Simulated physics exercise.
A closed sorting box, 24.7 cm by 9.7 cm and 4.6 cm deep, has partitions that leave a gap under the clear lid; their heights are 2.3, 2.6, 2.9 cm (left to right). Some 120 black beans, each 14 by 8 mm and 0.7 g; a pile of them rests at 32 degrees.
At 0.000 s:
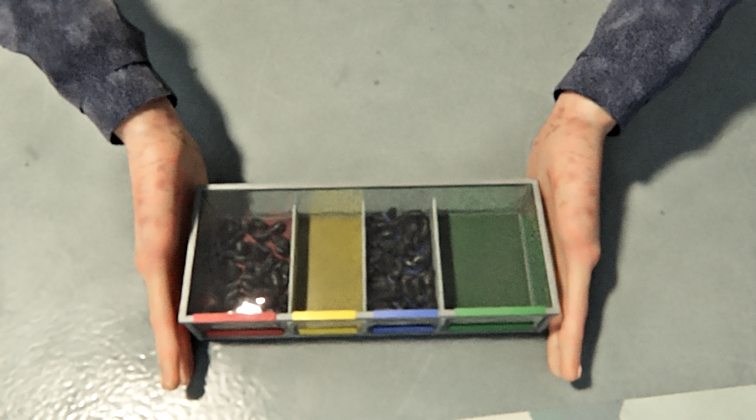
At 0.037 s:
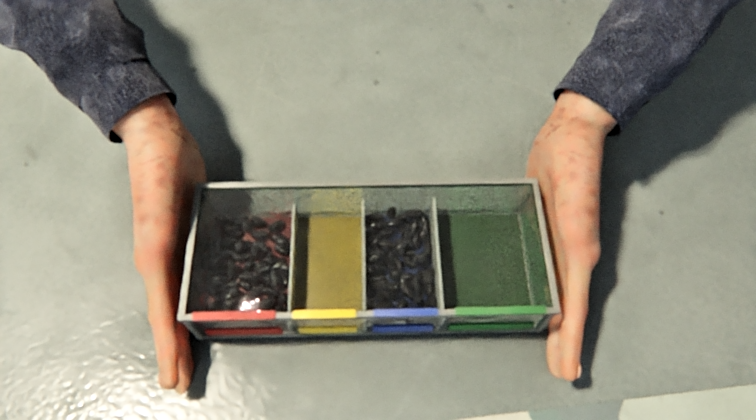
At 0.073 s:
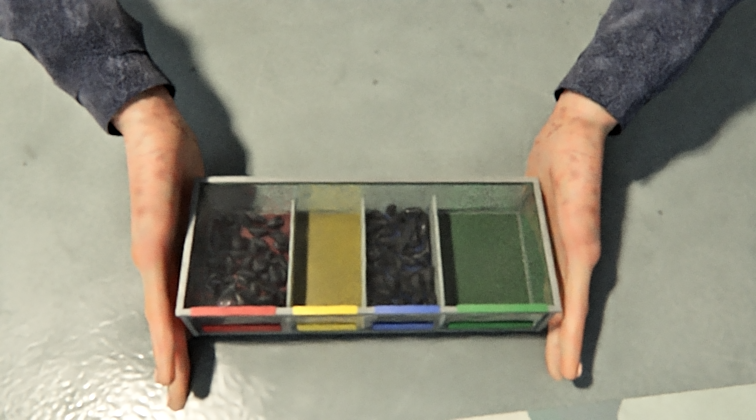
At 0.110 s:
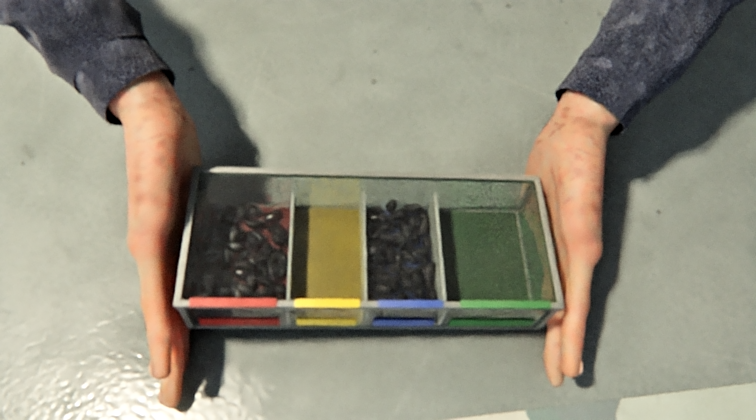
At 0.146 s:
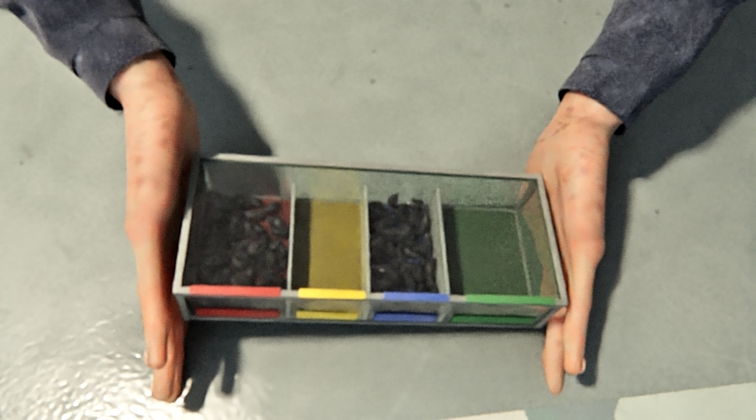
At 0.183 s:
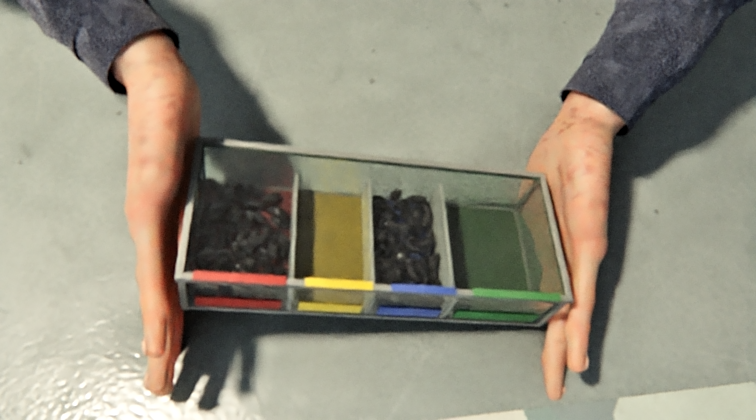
Two hands holding a clear-lidded box of black beans in red and blue compartments, tilting it slightly with its left side rising.
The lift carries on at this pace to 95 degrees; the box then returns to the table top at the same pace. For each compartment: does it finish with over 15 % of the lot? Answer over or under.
Red compartment: Under; blue compartment: Over; green compartment: Over; yellow compartment: Under.
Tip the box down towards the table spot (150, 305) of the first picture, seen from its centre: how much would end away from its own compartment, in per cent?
About 45 per cent.
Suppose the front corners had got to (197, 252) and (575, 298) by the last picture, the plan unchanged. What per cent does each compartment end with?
Red 0, blue 30, green 65, yellow 5.
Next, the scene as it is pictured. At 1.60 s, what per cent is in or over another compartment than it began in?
About 70 per cent.
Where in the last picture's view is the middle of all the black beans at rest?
Around (416, 235).
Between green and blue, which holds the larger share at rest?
The blue one has more.
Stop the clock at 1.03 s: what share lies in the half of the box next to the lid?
About 50 per cent.
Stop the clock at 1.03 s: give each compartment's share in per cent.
Red 40, blue 45, green 10, yellow 5.
After 1.03 s, tilt 95 degrees; red 40 %, blue 45 %, green 10 %, yellow 5 %.
After 1.60 s, tilt 43 degrees; red 5 %, blue 55 %, green 40 %, yellow 5 %.
Then, at 2.22 s, tilt 0 degrees; red 5 %, blue 50 %, green 40 %, yellow 5 %.
At rest (2.7 s), red 5 %, blue 50 %, green 40 %, yellow 5 %.
